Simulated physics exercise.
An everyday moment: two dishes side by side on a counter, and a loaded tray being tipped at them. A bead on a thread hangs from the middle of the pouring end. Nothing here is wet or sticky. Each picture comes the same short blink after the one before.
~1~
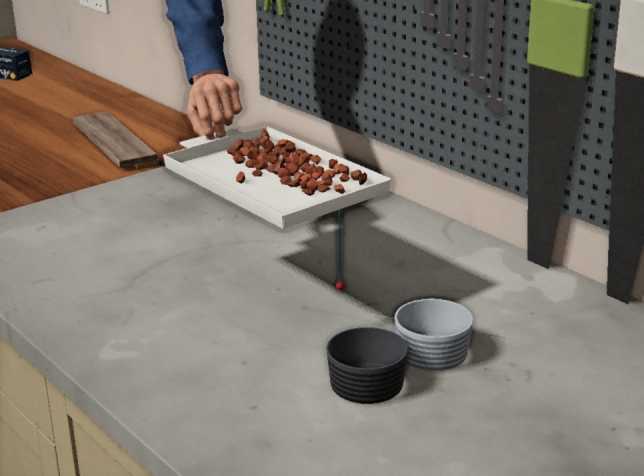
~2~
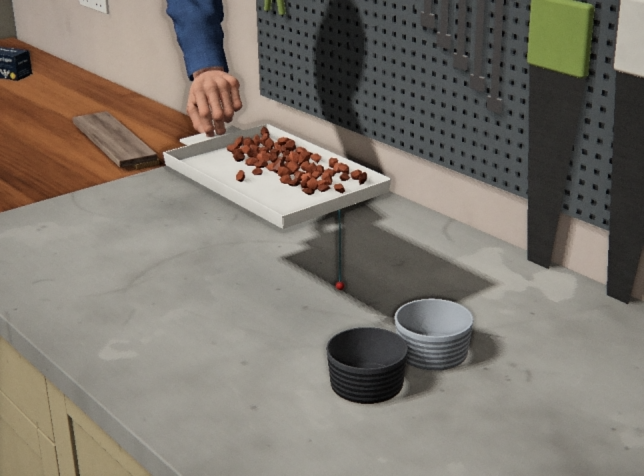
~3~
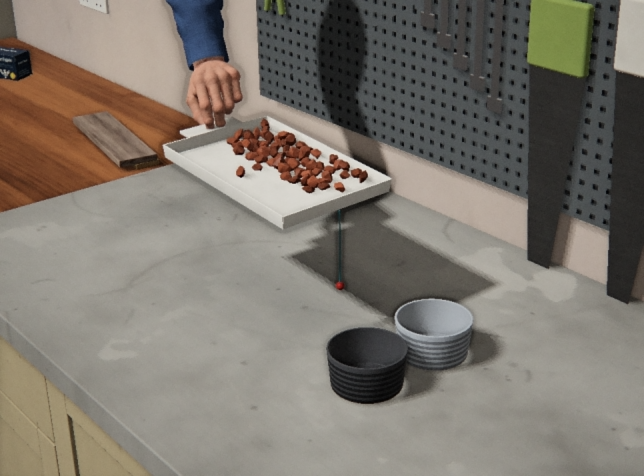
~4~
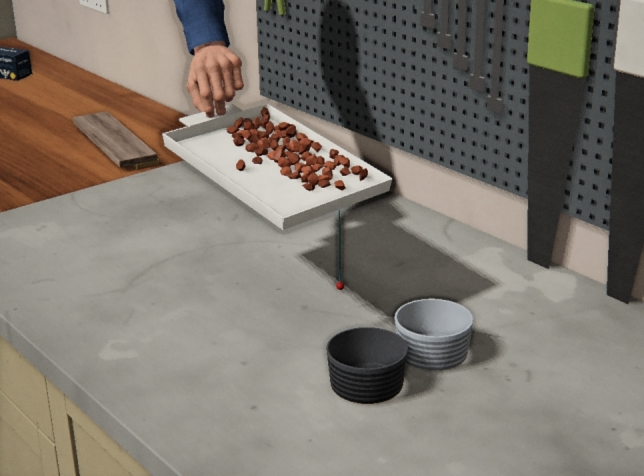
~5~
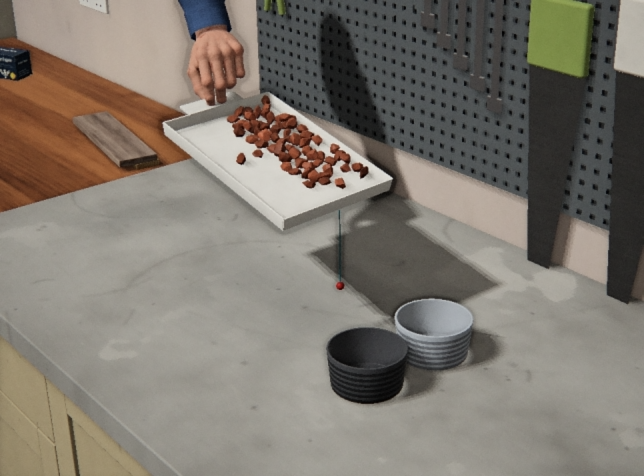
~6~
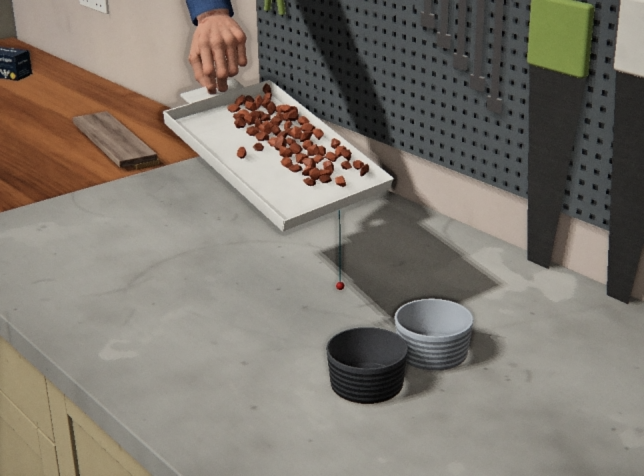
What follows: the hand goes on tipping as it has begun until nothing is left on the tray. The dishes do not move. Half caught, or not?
The two hold under half of the load.
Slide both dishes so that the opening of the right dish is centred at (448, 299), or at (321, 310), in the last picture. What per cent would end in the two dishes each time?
Near 30 % and 30 %.
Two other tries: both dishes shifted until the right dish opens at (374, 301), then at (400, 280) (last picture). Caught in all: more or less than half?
One: Above a half. Two: The smaller part.
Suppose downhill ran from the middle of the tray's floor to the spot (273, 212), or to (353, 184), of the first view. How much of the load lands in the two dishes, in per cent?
Roughly 0 per cent, and 0 per cent.
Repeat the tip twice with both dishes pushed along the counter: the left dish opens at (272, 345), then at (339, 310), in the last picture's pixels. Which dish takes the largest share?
The first try: The right dish. The second: The left-hand dish.
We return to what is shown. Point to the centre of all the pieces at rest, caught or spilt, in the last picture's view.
Around (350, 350).
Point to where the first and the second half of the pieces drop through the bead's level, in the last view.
The first part at (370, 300); the rest at (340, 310).
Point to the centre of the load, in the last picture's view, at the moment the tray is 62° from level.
Near (337, 187).
Just after the last frame, tray tipped steeply; almost all on the tray; about a tenth in the air.
A moment on, tray tipped past a quarter turn; roughly two thirds on the tray; just a few in the left dish; just a few in the right dish; roughly a third outside both; about a tenth in the air.
Further on, tray tipped past a quarter turn; just a few in the left dish; about a tenth in the right dish; almost all outside both.
When it is over, tray tipped past a quarter turn; just a few in the left dish; about a tenth in the right dish; almost all outside both.
